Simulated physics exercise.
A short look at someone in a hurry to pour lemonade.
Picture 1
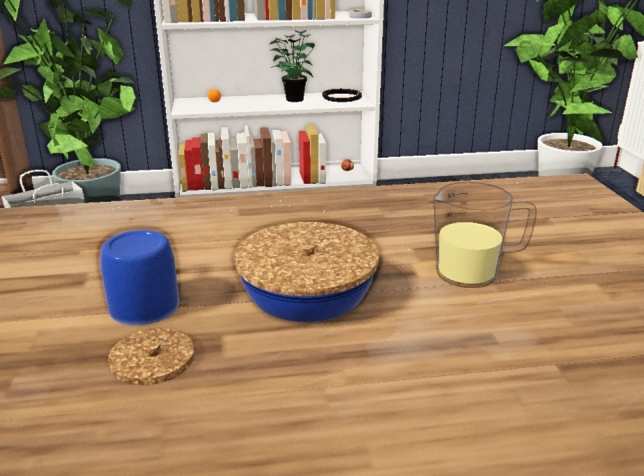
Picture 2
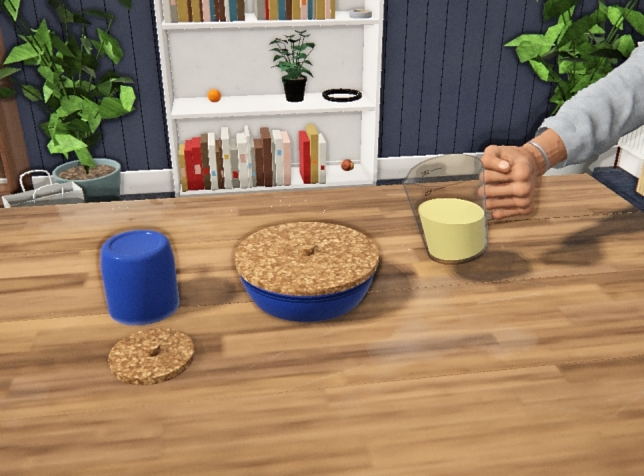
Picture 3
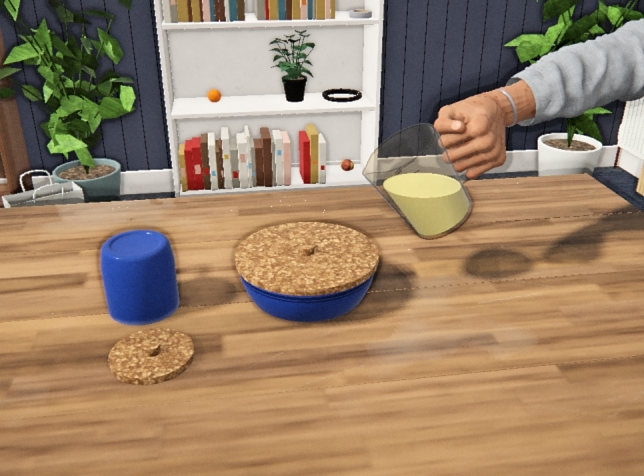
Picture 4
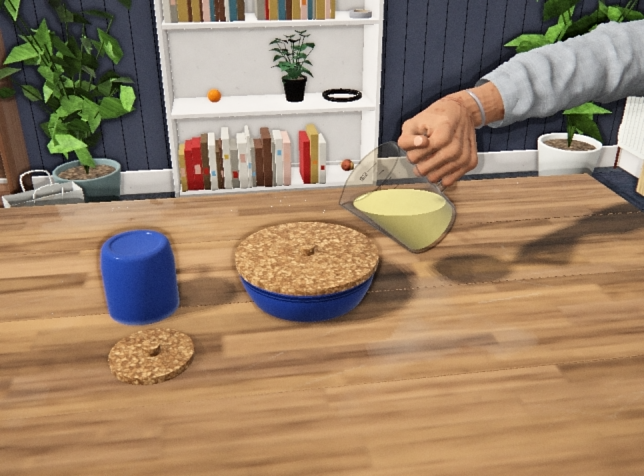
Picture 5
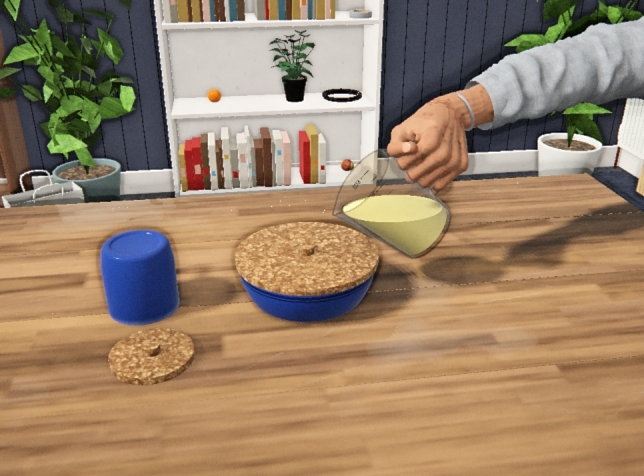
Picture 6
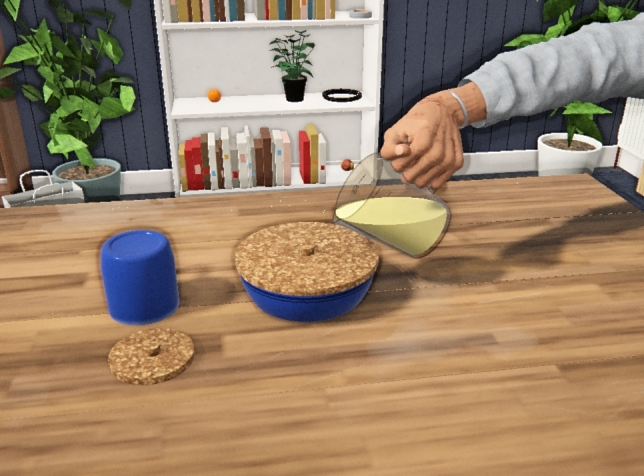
In this clip, a hand lifts a clear measuring jug of pale yellow liquid from a wooden table, moves it left beside a lidded blue dish, and tilts it leftward, while an upside-down blue mug stays still.
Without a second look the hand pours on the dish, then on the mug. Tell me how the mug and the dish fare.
The mug lets it run off outside; the dish lets it run off outside.
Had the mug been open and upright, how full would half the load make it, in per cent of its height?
Roughly 30 per cent.
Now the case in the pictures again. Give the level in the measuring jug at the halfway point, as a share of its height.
I make it 25 per cent.
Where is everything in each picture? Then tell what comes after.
At the start; measuring jug (471, 233) about half full; dish (307, 278) with its lid on; mug (140, 278) upside down, in the first picture.
A hand has the measuring jug; measuring jug about half full, surface at (451, 212); dish (307, 278) with its lid on, in the second picture.
Tilting; measuring jug (422, 182) tipped 35° with all of its load; mug (140, 278) upside down, in the third picture.
No stream yet; measuring jug (400, 199) tipped 45° with all of its load; dish (307, 278) with its lid on, in the fourth picture.
Still nothing leaves it; measuring jug (394, 206) tipped 50° with all of its load; mug (140, 278) upside down, in the fifth picture.
On the point of pouring; measuring jug (393, 208) tipped 55° with all of its load; dish (307, 278) with its lid on; mug (140, 278) upside down, in the sixth picture.
Shortly, it hits the lid of the dish and runs off.
Then, it runs off the upturned base of the mug.
At the finish, the dish is empty, in a puddle; the mug is empty, in a puddle.
